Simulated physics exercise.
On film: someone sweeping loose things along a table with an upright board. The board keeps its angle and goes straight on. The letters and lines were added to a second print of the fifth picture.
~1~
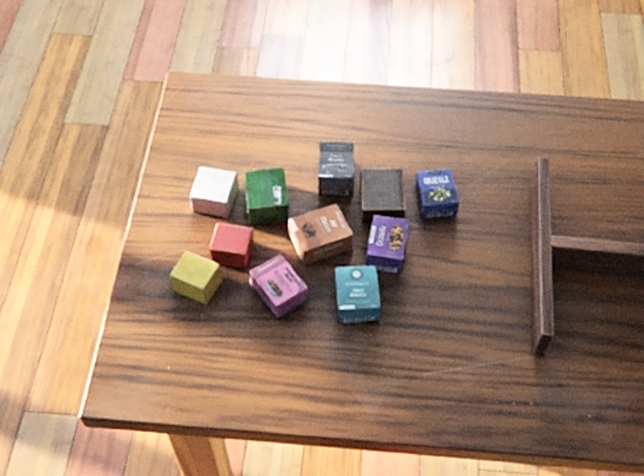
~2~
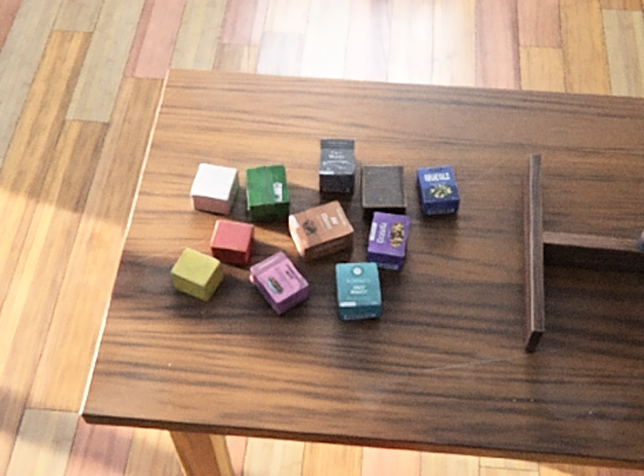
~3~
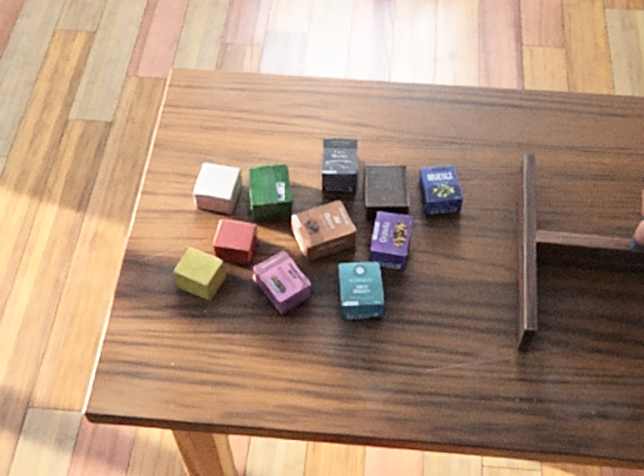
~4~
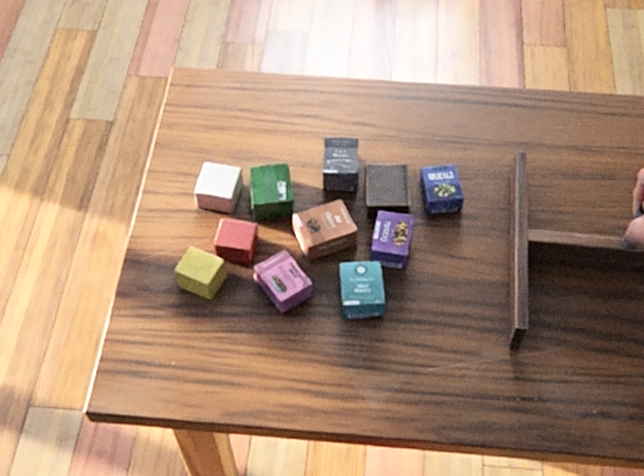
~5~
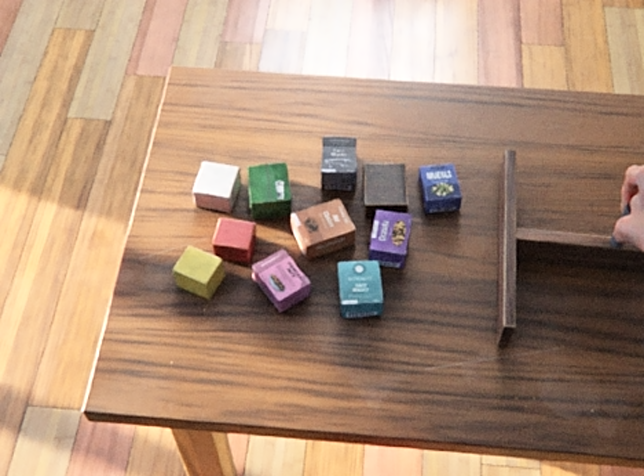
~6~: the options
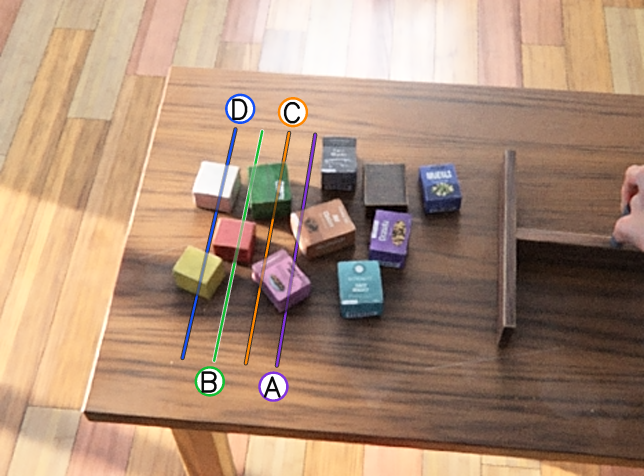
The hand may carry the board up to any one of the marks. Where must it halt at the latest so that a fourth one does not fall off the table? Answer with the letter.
The farthest such stop is B.
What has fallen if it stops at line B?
The white block.
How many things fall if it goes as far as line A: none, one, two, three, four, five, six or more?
The count is none.
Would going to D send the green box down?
Yes.
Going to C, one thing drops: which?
The white block goes over.
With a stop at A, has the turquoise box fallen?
No.
On the copy, A at (298, 240); B at (240, 236); C at (269, 238); D at (211, 234).
On B. First, board (413, 225); grey box (316, 160); blue packet (392, 184).
Then, board (315, 218); white block (172, 182); green box (208, 201).
Finally, board (242, 213); white block over the edge; green box (141, 201); one fallen.
By contrast, A is within the limit but short; C is within the limit but short; D drops four.
